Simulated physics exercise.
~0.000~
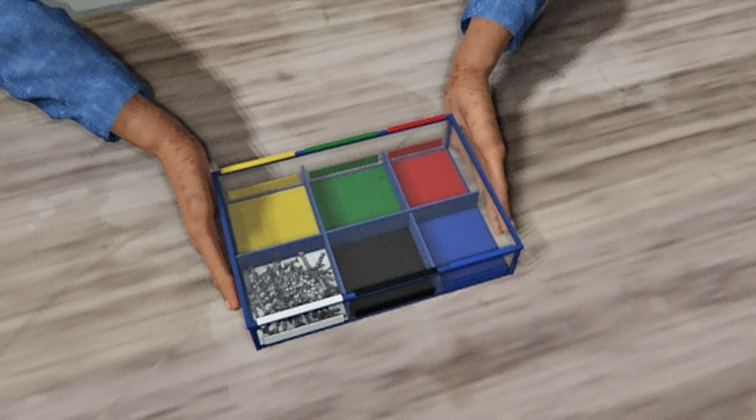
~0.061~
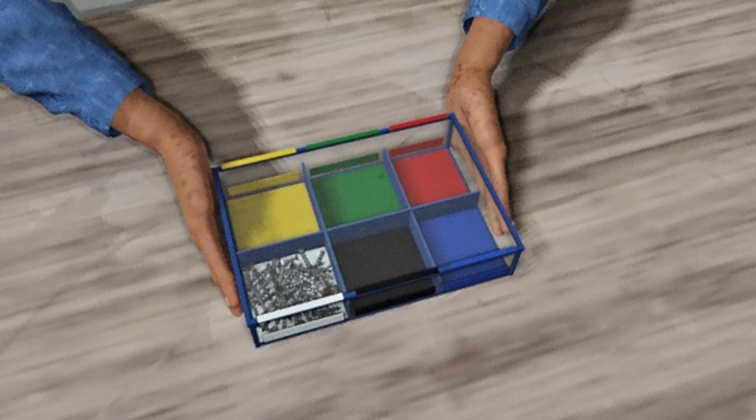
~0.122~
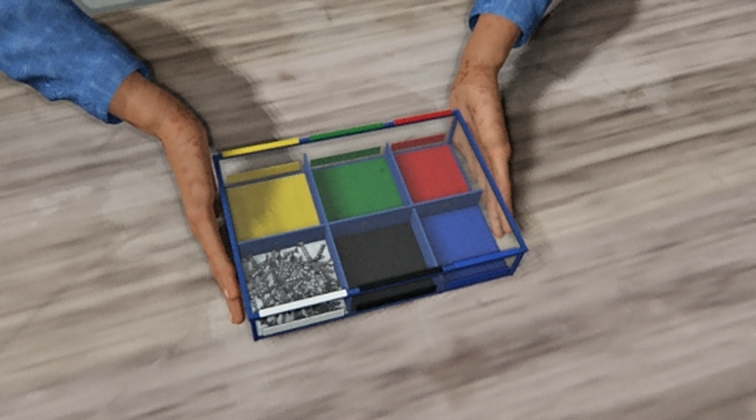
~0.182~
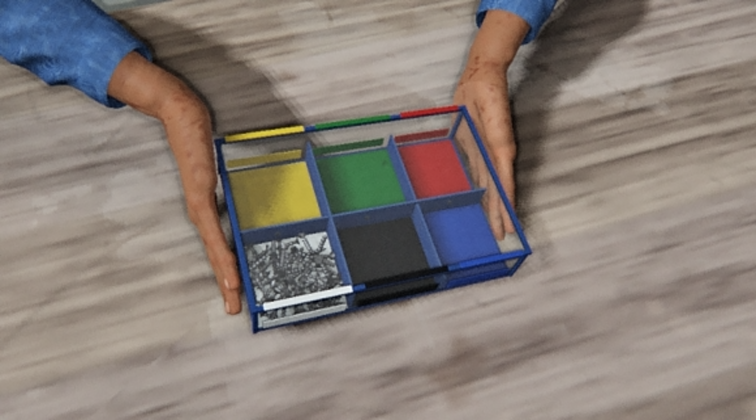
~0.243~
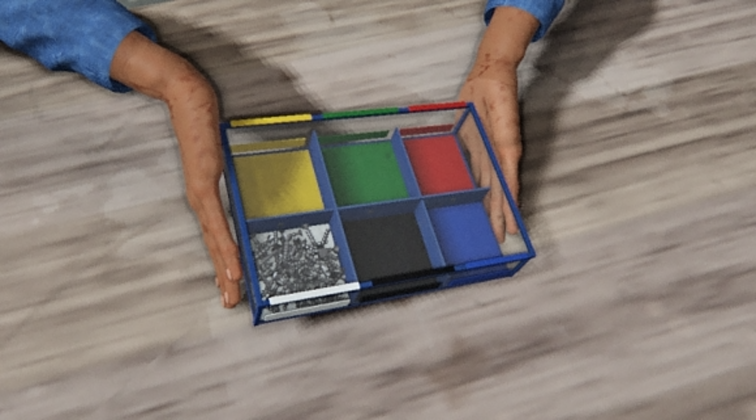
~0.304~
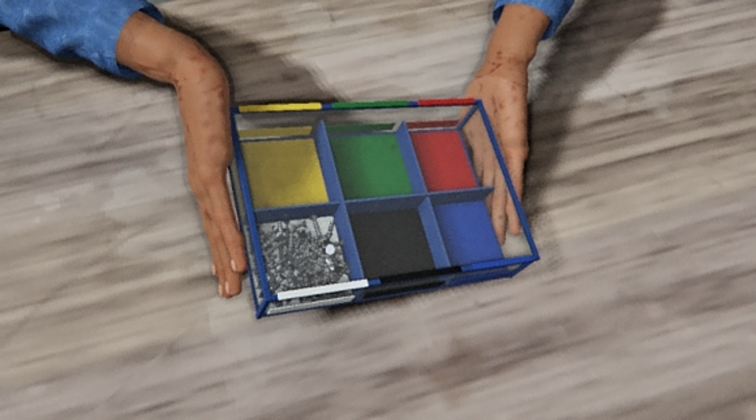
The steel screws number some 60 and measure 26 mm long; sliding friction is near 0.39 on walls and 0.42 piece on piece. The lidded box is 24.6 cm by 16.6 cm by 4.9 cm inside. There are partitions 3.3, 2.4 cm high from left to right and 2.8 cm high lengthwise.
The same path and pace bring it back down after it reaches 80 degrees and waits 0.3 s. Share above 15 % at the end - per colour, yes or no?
Red no, blue no, green no, yellow no, white yes, black no.
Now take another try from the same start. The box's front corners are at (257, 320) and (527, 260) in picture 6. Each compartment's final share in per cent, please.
So it works out as red at 0 percent, blue at 0 percent, green at 0 percent, yellow at 0 percent, white at 100 percent and black at 0 percent.
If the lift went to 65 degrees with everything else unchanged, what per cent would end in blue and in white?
Result - blue 0 percent; white 100 percent.
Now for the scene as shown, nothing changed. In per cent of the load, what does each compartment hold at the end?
Red: 0 %, blue: 0 %, green: 0 %, yellow: 0 %, white: 95 %, black: 0 %.
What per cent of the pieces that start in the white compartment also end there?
Fraction kept: Approx. 100 %.
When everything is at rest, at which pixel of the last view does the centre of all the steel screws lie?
When it all comes to rest, the middle is near (319, 300).
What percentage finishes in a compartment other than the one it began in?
Near 5 per cent, all told.
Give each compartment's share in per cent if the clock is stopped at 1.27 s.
Shares - red: 0, blue: 0, green: 0, yellow: 0, white: 95, black: 0.
Then, at 1.27 s, tilt 80 degrees; white 95 %.
Then, at 1.92 s, tilt 40 degrees; white 95 %.
After 2.61 s, tilt 0 degrees; white 95 %.
By 3.0 s all is still; red 0 %, blue 0 %, green 0 %, yellow 0 %, white 95 %, black 0 %.
